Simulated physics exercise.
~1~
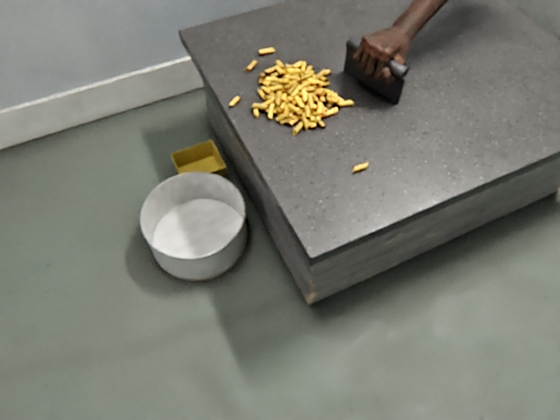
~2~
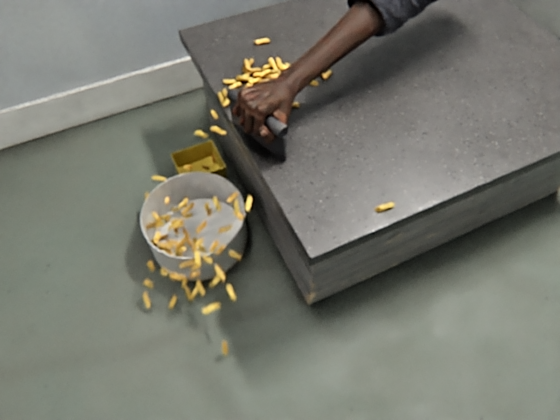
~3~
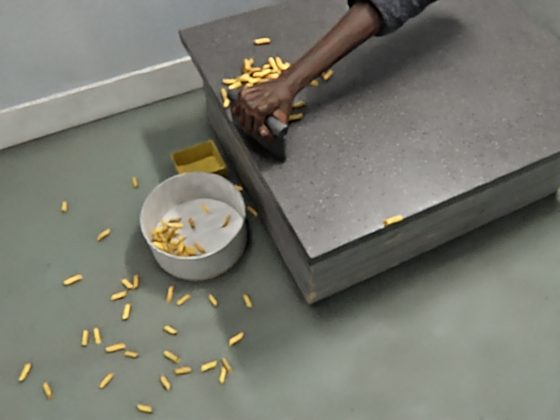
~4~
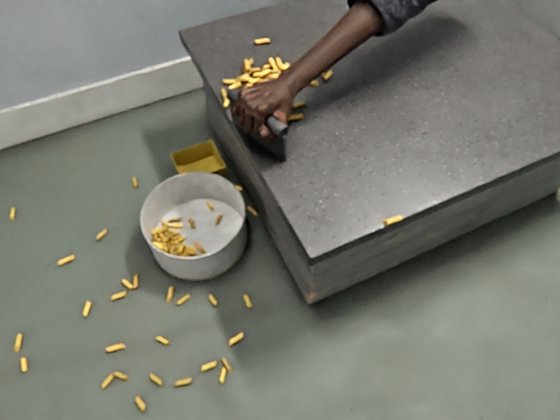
A hand dragged a dark scraper across a gray slab, pushing a heap of dry pasta over the edge; some dropped into the white pot, many scattered across the floor, none stayed in the yellow tin, and the rest remained on top.
